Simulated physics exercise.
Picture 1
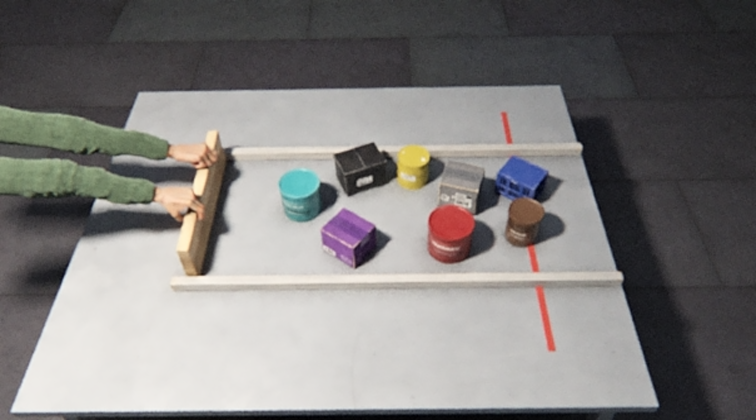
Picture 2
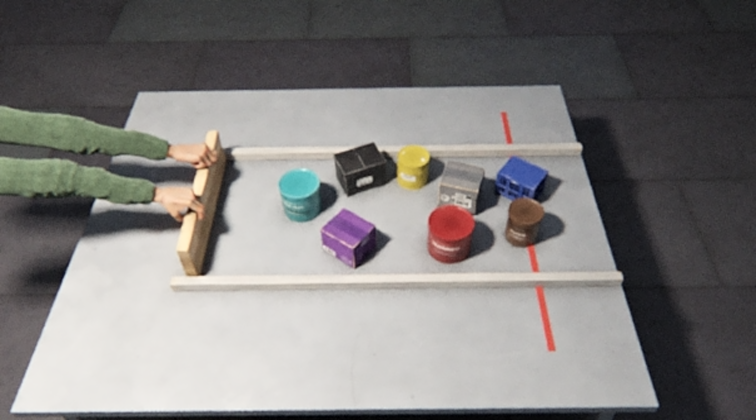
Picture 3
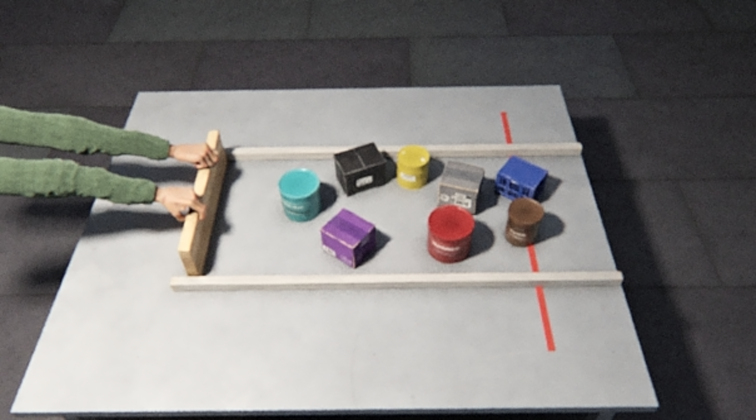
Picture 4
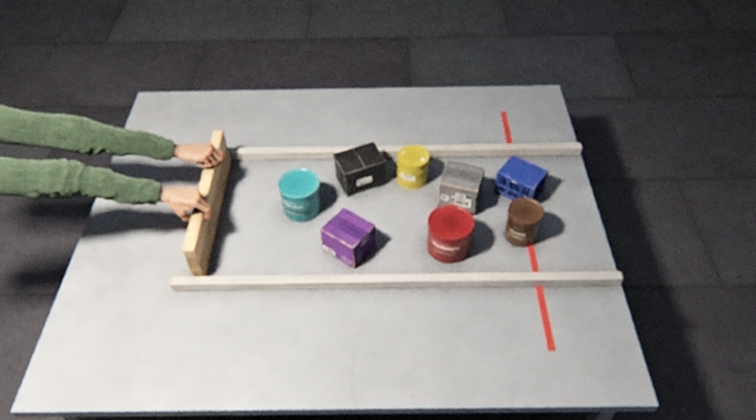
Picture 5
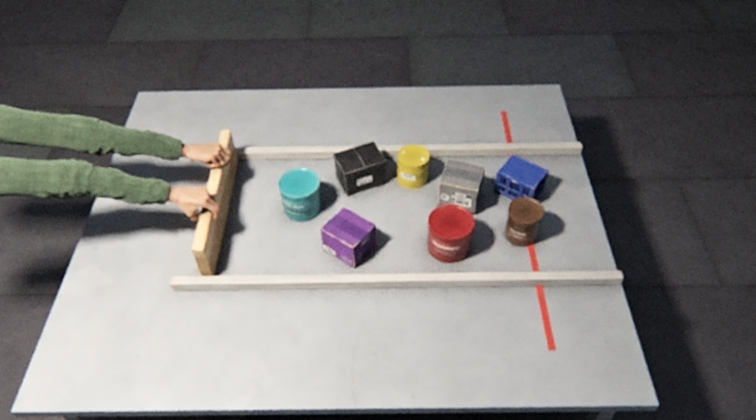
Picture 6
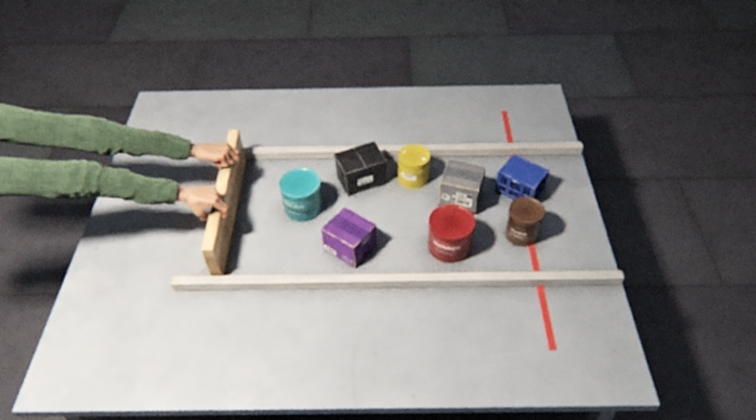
To begin with, two green-sleeved hands hold a wooden plank upright at the left of a pale platform, while eight boxes and tubs stand between two battens, near a red line. The hands then slide the plank a short way right, toward the teal tub, and the boxes and tubs barely move.
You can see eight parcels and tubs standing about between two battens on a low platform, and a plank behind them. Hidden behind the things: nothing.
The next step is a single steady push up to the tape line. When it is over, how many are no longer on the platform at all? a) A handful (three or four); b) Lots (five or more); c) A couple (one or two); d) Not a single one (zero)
Answer: C.
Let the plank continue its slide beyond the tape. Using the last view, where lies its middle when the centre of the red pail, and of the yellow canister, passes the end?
Red pail over the end: About (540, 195). Yellow canister over the end: About (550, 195).
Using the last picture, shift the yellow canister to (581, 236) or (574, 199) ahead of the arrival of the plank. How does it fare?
Taking the two places in turn, it drops; drops.
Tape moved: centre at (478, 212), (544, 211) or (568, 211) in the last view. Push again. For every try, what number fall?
Try 1: 0; try 2: 4; try 3: 5.
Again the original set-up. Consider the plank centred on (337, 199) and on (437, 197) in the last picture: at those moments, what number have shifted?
I make it 3 at the first spot and 8 at the other.
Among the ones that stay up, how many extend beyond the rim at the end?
I get 2.
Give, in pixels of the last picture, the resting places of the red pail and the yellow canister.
The first ends close to (600, 227), the second close to (568, 161).
Soon after, none off yet; blue crate at rest near (522, 180); brown pail at rest near (524, 222); grey parcel at rest near (462, 187).
Then, none off yet; blue crate at rest near (522, 180); brown pail at rest near (524, 222); grey parcel moved a little near (466, 188).
Further on, none off yet; blue crate moved about its own width near (556, 173); brown pail moved about its own width near (576, 217); grey parcel moved well along near (538, 189).
At rest, the number that fall off is one or two; fallen, brown pail and blue crate.
